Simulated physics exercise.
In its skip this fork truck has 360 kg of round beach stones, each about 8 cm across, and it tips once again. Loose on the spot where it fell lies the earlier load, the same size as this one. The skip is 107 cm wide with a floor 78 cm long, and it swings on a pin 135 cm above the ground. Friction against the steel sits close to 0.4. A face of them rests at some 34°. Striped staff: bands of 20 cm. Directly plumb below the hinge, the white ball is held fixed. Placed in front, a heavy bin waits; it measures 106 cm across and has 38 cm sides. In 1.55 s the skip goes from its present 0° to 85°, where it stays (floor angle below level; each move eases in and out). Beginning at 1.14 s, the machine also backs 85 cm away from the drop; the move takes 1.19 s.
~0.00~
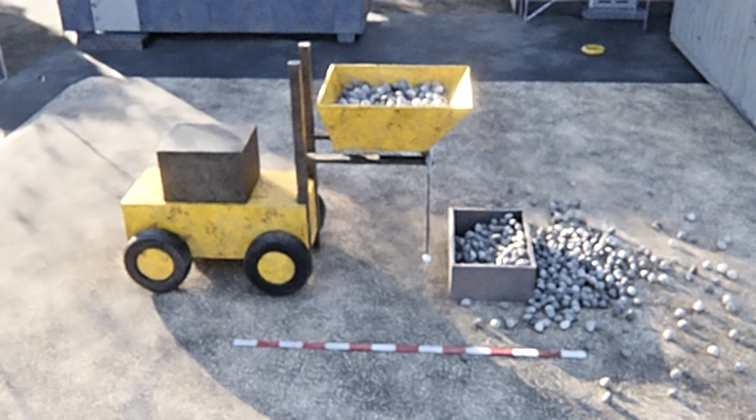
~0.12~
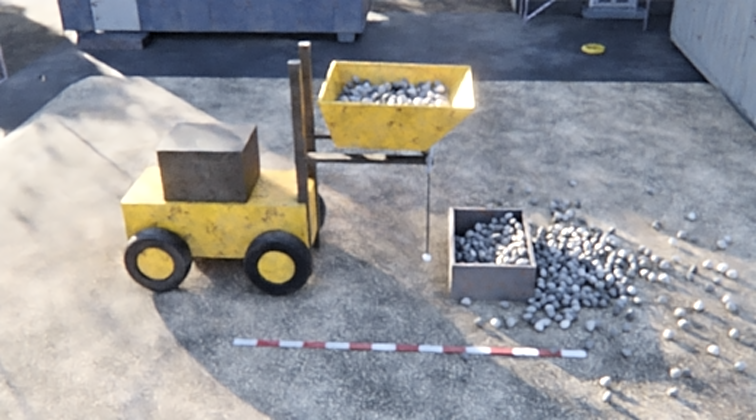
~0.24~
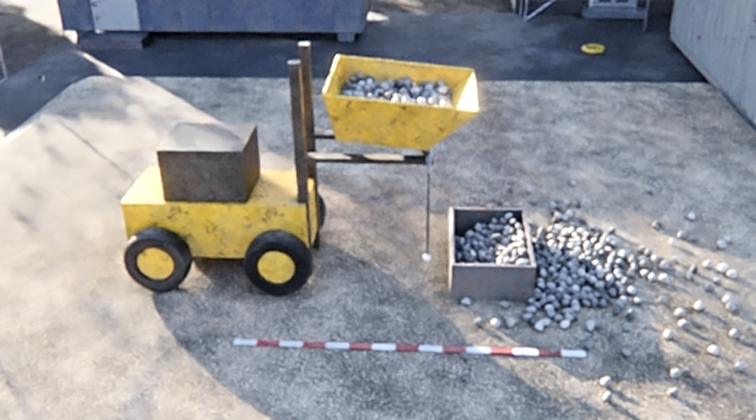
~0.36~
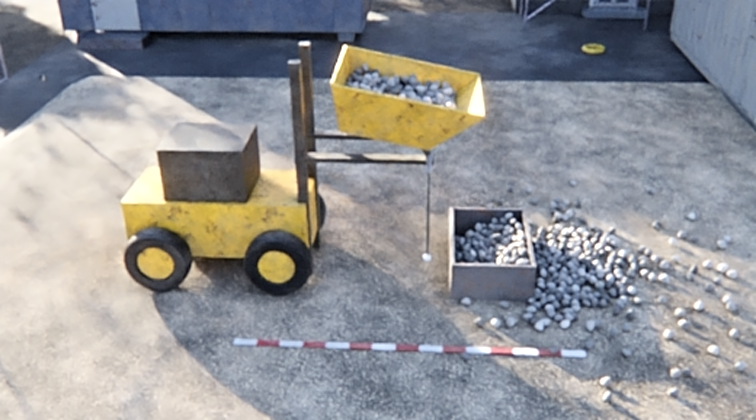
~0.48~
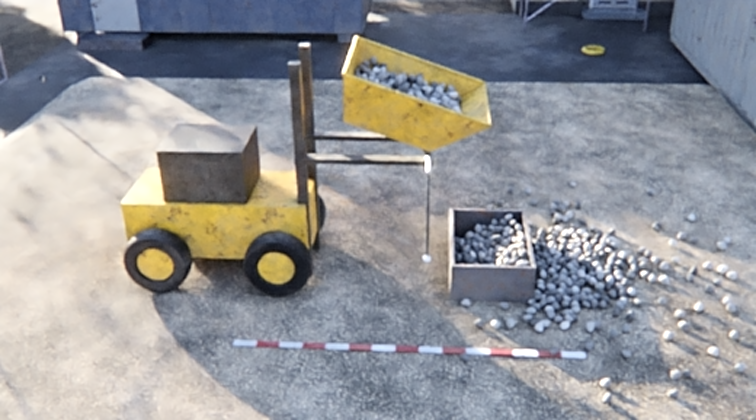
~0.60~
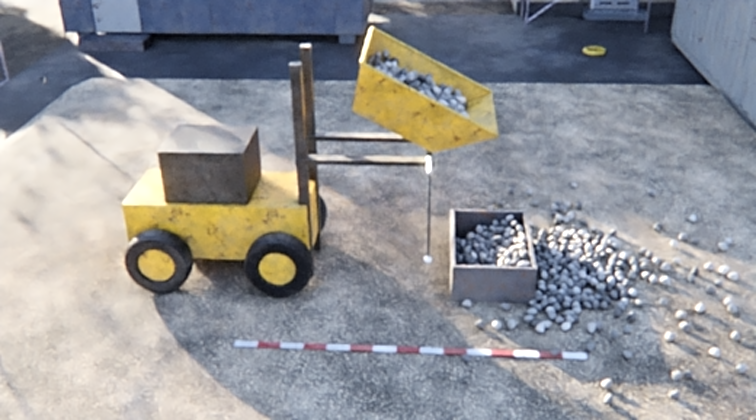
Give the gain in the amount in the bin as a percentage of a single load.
Roughly 40 per cent of a load.
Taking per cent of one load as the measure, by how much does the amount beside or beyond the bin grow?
About 60 percent.
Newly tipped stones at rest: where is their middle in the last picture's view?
I'd say close to (534, 263).
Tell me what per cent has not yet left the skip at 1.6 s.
Roughly 5 parts in a hundred of the load.
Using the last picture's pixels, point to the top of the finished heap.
Somewhere close to (514, 236).
After 1.2 s the floor is at 72°; in per cent of one load, 99 in the skip, 54 in the bin, 46 beside or beyond the bin; the foremost stones are at (754, 282).
After 1.6 s the floor is at 85°; in per cent of one load, 6 in the skip, 101 in the bin, 92 beside or beyond the bin; the foremost stones are at (754, 282).
After 2.8 s the floor is at 85°; in per cent of one load, 0 in the skip, 0 short of the bin, 93 in the bin, 106 beside or beyond the bin; the foremost stones are past the picture's edge.
After 5.3 s the floor is at 85°; in per cent of one load, 0 in the skip, 0 short of the bin, 93 in the bin, 106 beside or beyond the bin; the foremost stones are past the picture's edge. Net gain in the bin, 40.
